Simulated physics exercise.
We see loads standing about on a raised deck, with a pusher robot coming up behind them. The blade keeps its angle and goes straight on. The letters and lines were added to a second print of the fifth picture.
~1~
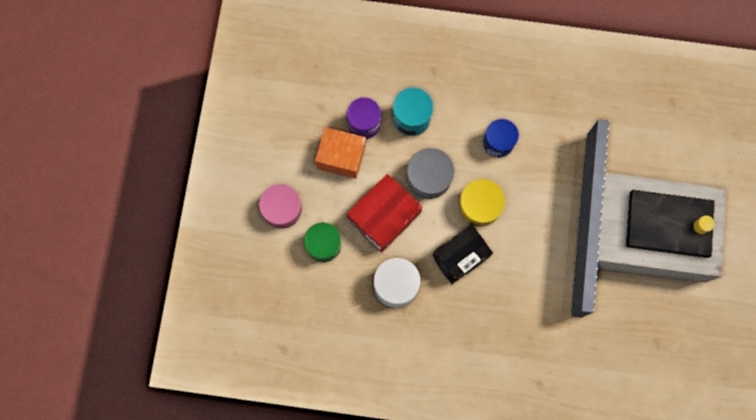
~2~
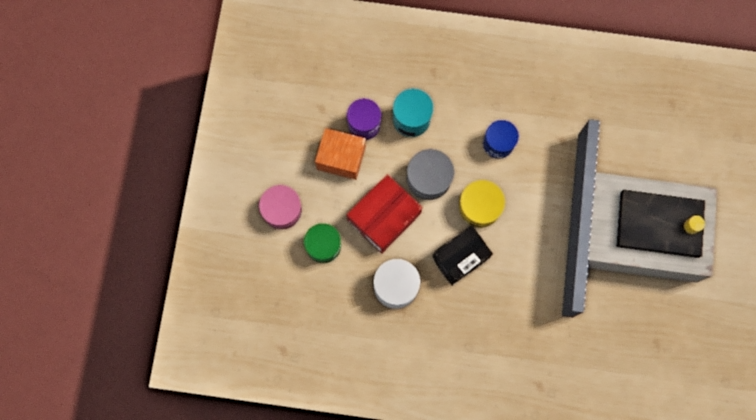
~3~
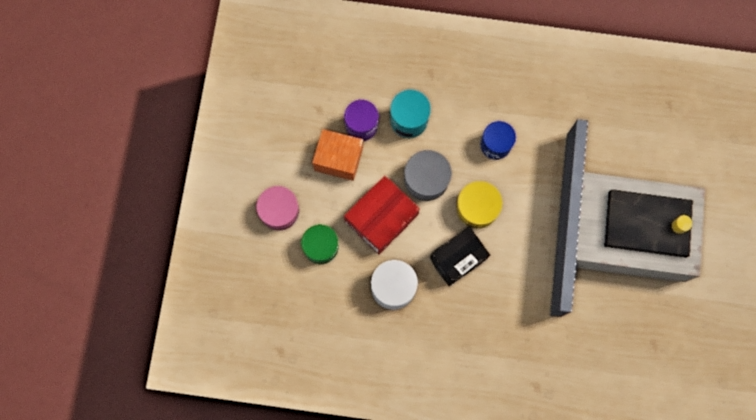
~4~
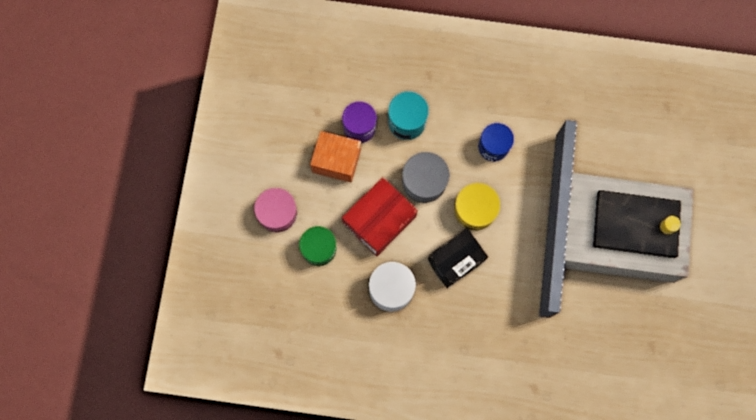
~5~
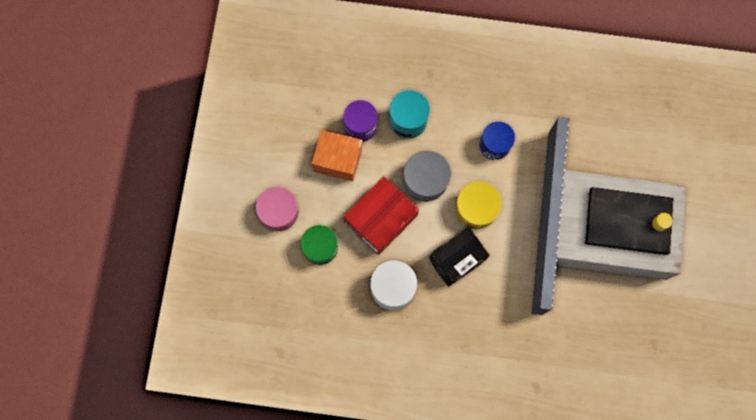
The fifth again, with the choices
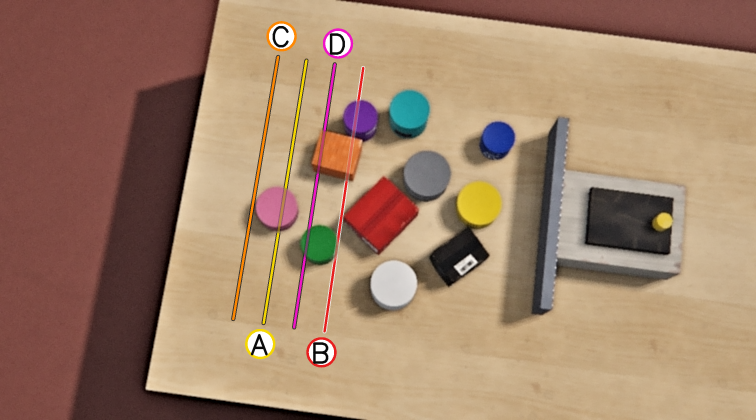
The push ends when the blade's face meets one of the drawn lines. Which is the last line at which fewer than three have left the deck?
At C, and not beyond.
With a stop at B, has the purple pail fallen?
No.
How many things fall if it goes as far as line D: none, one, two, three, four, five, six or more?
In all, none.
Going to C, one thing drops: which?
The pink pail.
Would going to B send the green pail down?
By then, no.
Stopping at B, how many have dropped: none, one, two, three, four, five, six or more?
By then, none.
On the marked copy, A at (286, 187); B at (345, 195); C at (256, 184); D at (315, 191).
Following C. Soon after the start, robot (514, 205); turquoise pail (400, 113); white canister (390, 289).
Later, robot (405, 191); pink pail (226, 201); orange crate (260, 161).
In the end, robot (323, 180); pink pail over the edge; orange crate (197, 159); one fallen.
As for the rest, A is within the limit but short; B is within the limit but short; D is within the limit but short.
